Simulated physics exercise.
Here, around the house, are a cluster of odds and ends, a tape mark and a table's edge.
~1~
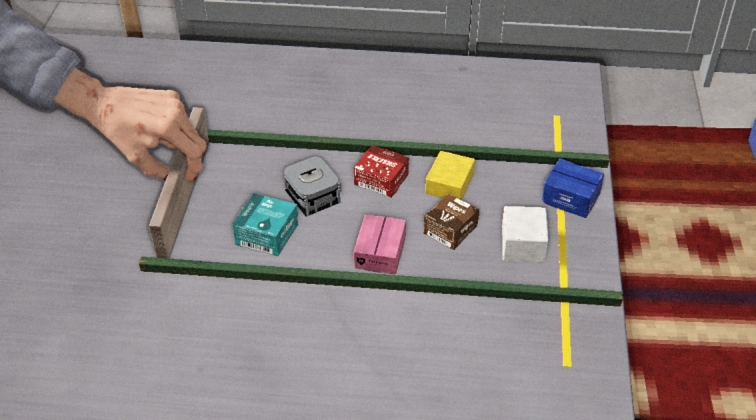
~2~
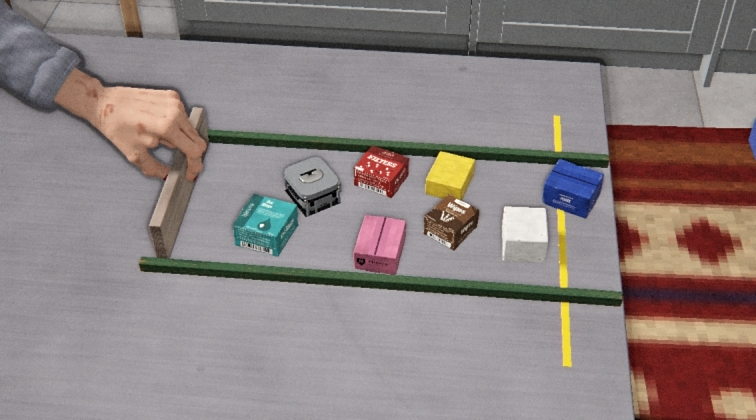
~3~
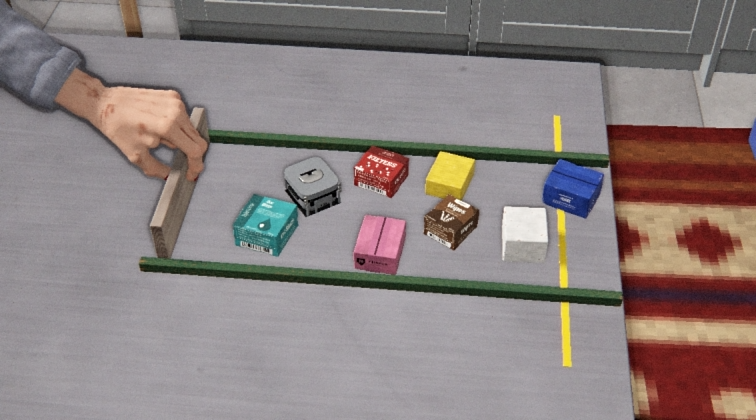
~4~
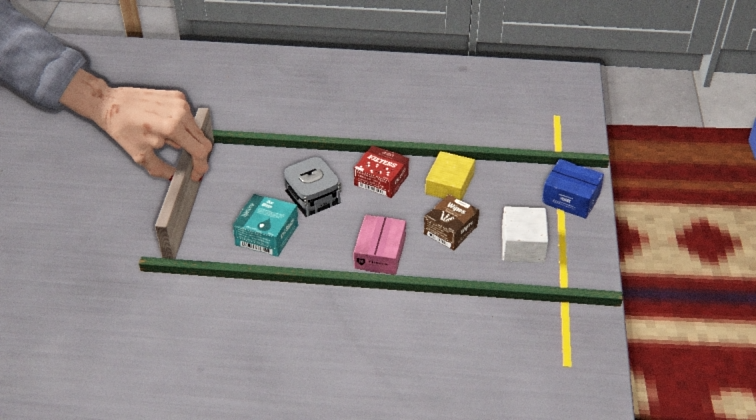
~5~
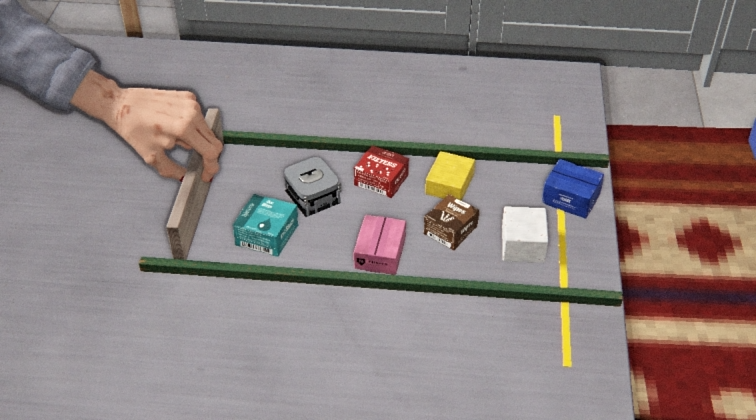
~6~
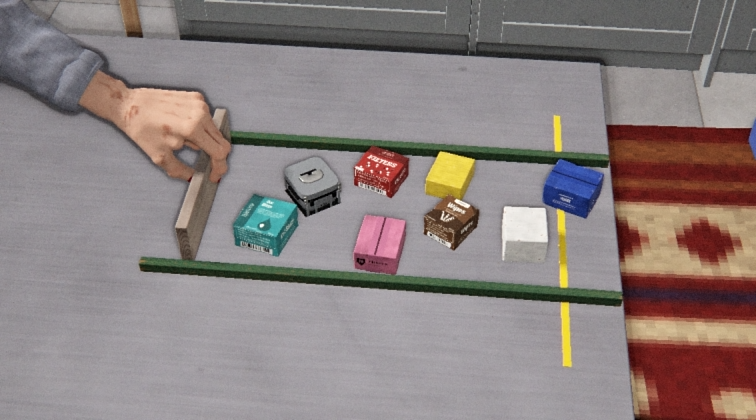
A hand held a wooden board upright between two green rails, then slid it slightly right toward a group of small colourful boxes, which stayed still, the blue one sitting over a yellow tape line.
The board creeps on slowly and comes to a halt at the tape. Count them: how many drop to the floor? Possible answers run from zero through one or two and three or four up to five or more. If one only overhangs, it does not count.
The right answer is five or more.
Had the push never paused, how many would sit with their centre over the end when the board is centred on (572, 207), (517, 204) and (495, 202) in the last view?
5, 2 and 0.
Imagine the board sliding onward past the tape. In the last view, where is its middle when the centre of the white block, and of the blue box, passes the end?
Around (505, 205) first and around (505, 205) second.
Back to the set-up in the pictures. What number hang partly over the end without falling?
It's 0.
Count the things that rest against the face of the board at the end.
That makes 3.
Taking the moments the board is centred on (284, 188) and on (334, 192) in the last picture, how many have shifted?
Counts: 2 and 4.
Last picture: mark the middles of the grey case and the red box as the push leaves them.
In the last picture, roughly (584, 213) and (582, 174).
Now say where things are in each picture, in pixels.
In the first picture, blue box (573, 188); white block (525, 234); brown box (451, 221); board (181, 181); tape (562, 225).
In the second picture, white block (524, 235); turquoise box (266, 225).
In the third picture, brown box (451, 222); red box (382, 172).
In the fourth picture, blue box (573, 189); grey case (312, 187).
In the fifth picture, white block (524, 235); pink box (380, 244).
In the sixth picture, blue box (573, 189); white block (524, 235); brown box (451, 222); board (206, 183); tape (562, 225).
A little later, none off yet; blue box at rest near (573, 189); white block at rest near (524, 235); brown box moving near (456, 220).
When it is over, the number that fall off is five or more; down, pink box, yellow block, brown box, white block and blue box.
